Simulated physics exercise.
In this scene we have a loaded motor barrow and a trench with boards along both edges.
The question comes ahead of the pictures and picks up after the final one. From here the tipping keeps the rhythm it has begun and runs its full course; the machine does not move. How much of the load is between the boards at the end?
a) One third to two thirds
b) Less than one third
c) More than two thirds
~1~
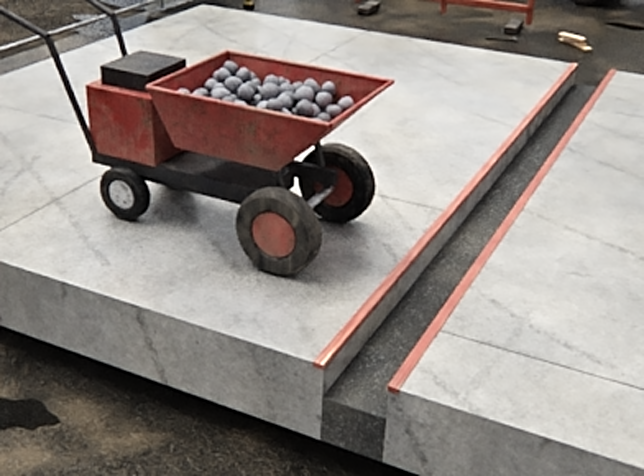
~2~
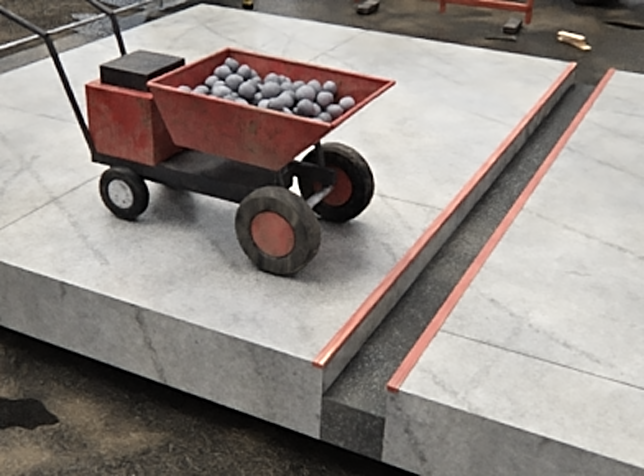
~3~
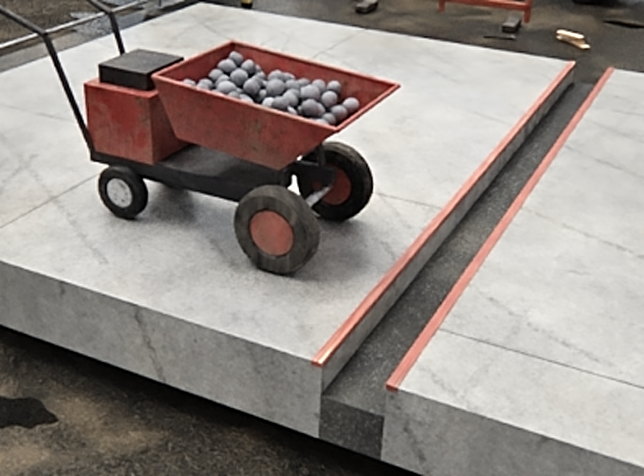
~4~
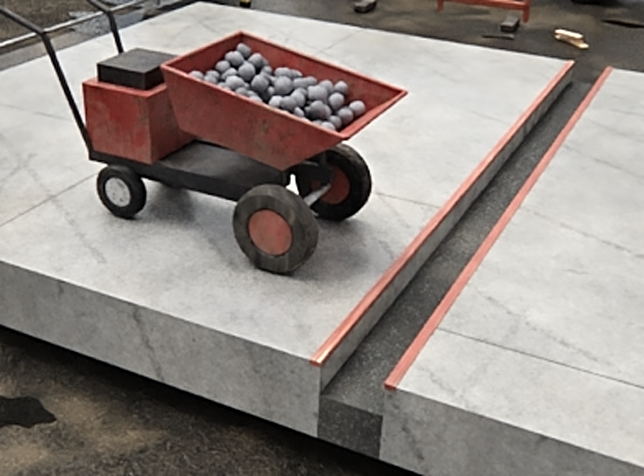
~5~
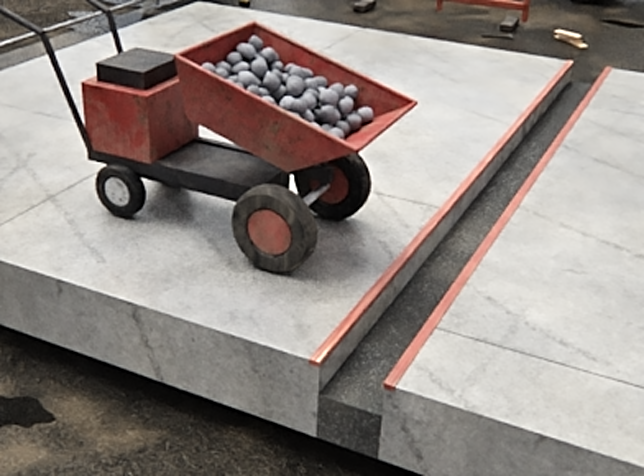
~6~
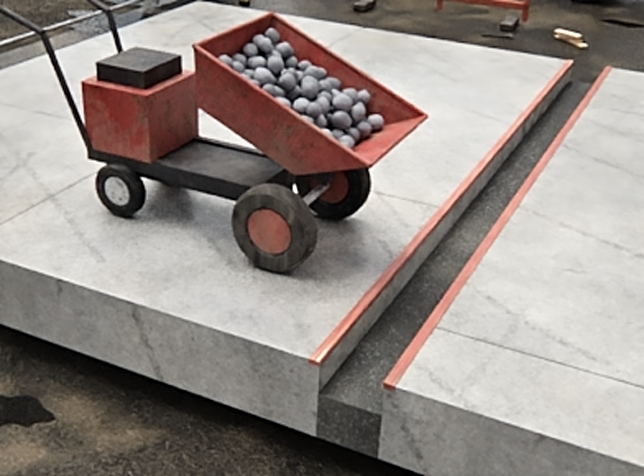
Answer: A.
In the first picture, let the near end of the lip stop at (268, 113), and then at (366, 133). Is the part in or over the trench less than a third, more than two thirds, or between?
Note - position 1: The middle third; position 2: Below one third.
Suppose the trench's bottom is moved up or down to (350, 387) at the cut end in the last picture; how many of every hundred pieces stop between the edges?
30 %.
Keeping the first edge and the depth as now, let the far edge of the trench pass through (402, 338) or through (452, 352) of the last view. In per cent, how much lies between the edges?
Roughly 20 percent first and 80 percent second.
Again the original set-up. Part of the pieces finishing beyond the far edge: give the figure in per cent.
I'd estimate about 30 per cent of the load.
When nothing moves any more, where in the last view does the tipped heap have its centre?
Near (448, 277).
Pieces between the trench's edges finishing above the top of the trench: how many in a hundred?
Share: Around 20 %.
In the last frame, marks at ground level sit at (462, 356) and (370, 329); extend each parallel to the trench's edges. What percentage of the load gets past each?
I'd say some 10 in a hundred, and after that 70 in a hundred.
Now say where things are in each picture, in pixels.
The first frame shows lip of the skip at (330, 126), level; top of the load at (251, 89), round cobbles; first edge of the trench at (351, 324); far edge at (422, 346), the trench under half as wide as the skip, and about half as deep as wide.
The second frame shows lip of the skip at (331, 127), tipped barely; top of the load at (252, 88).
The third frame shows lip of the skip at (337, 131), tipped barely; top of the load at (238, 79).
The fourth frame shows lip of the skip at (346, 139), tipped a little; top of the load at (231, 77).
The fifth frame shows lip of the skip at (357, 151), tipped clearly; top of the load at (243, 70).
The sixth frame shows lip of the skip at (369, 166), tipped clearly; top of the load at (254, 65); first edge of the trench at (347, 321); far edge at (418, 342).
Soon, skip tipped steeply; all in the skip.
A while on, skip tipped right over; about half in the skip; about a third in or heaped over the trench; about a quarter beyond it; a stray few falling.
Towards the end, skip tipped right over; about a quarter in the skip; about half in or heaped over the trench; about a quarter beyond it.
Finally, skip tipped right over; about a quarter in the skip; about half in or heaped over the trench; about a third beyond it.
